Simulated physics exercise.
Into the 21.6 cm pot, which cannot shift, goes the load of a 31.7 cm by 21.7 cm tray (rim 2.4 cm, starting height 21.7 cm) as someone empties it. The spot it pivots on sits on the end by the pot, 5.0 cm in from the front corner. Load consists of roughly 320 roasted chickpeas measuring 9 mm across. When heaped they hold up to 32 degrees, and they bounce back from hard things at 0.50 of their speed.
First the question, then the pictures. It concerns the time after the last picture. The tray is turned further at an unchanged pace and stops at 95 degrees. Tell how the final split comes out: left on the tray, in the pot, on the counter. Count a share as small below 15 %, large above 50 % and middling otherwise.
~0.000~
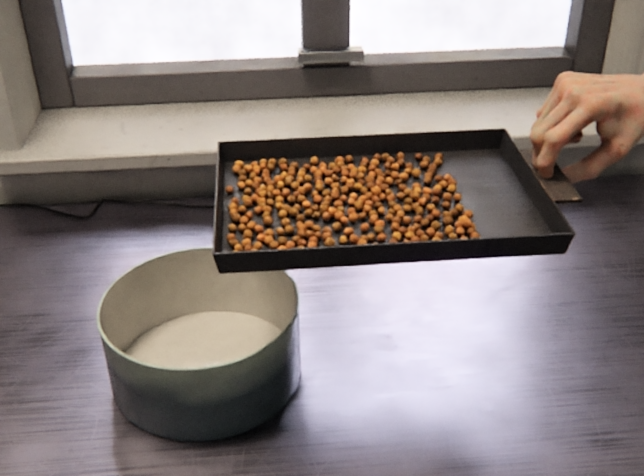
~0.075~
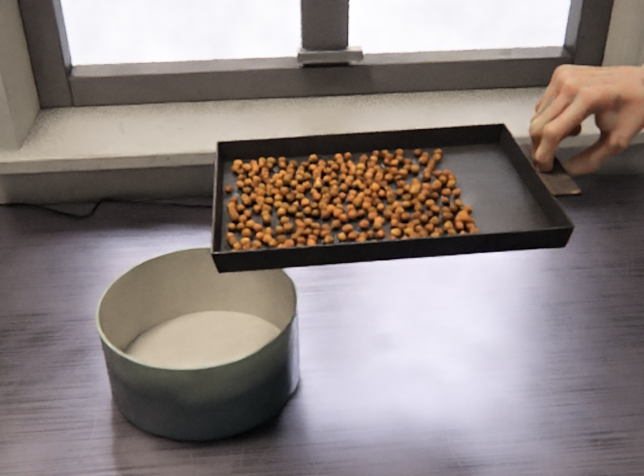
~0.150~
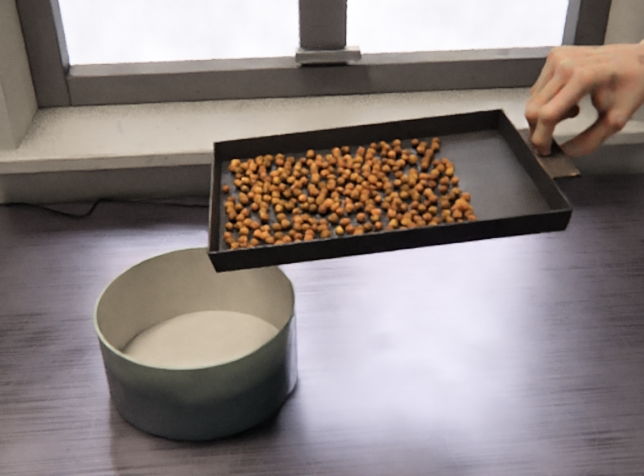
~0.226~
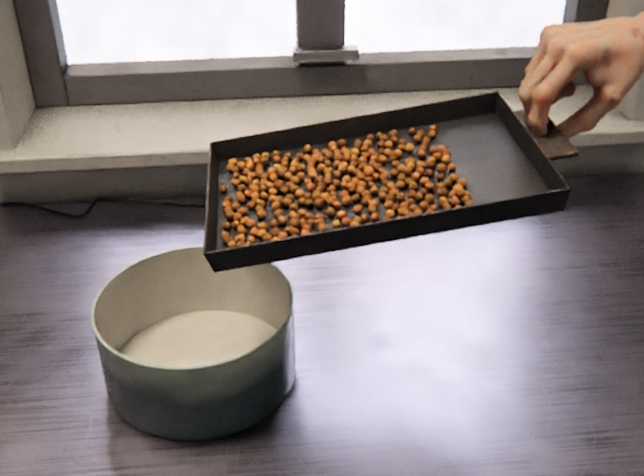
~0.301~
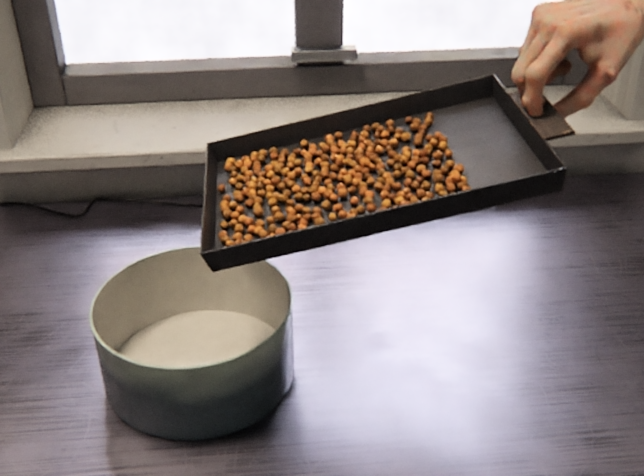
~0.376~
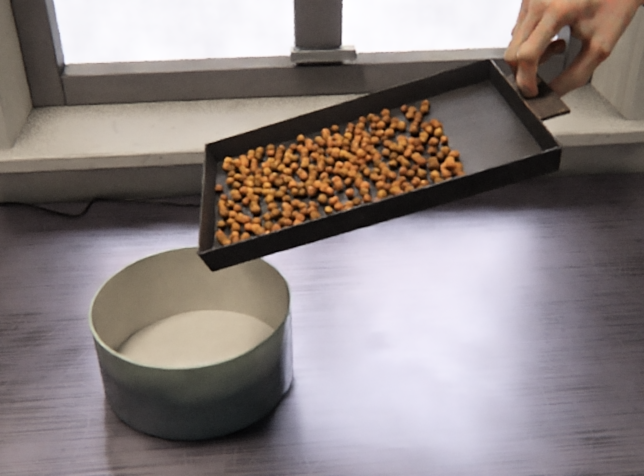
Tray: Small. Pot: Large. Counter: Small.
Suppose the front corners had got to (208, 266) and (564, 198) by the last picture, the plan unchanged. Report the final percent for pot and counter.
The pot gets 5 and the counter 95.
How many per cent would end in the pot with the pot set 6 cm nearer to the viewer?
It would come to roughly 65 percent.
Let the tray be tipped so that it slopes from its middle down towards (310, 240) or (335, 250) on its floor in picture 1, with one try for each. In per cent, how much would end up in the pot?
First try: Around 15 percent; second try: Around 0 percent.
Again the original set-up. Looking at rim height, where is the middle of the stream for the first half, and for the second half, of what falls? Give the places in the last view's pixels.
Roughly (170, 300) to begin with, later roughly (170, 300).
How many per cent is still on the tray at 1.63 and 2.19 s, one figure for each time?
Sequence: 100; 35.
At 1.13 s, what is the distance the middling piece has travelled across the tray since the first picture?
About 6 cm.
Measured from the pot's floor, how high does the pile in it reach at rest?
Close to 2.0 cm up.
After 1.13 s, tilt 53 degrees; the tray holds 100 %, the pot 0 %.
Then, at 1.63 s, tilt 78 degrees; the tray holds 100 %, the pot 0 %.
After 2.19 s, tilt 95 degrees; the tray holds 35 %, the pot 20 %.
In the end, at 3.2 s, tray 0 %, pot 90 %, counter 10 %.
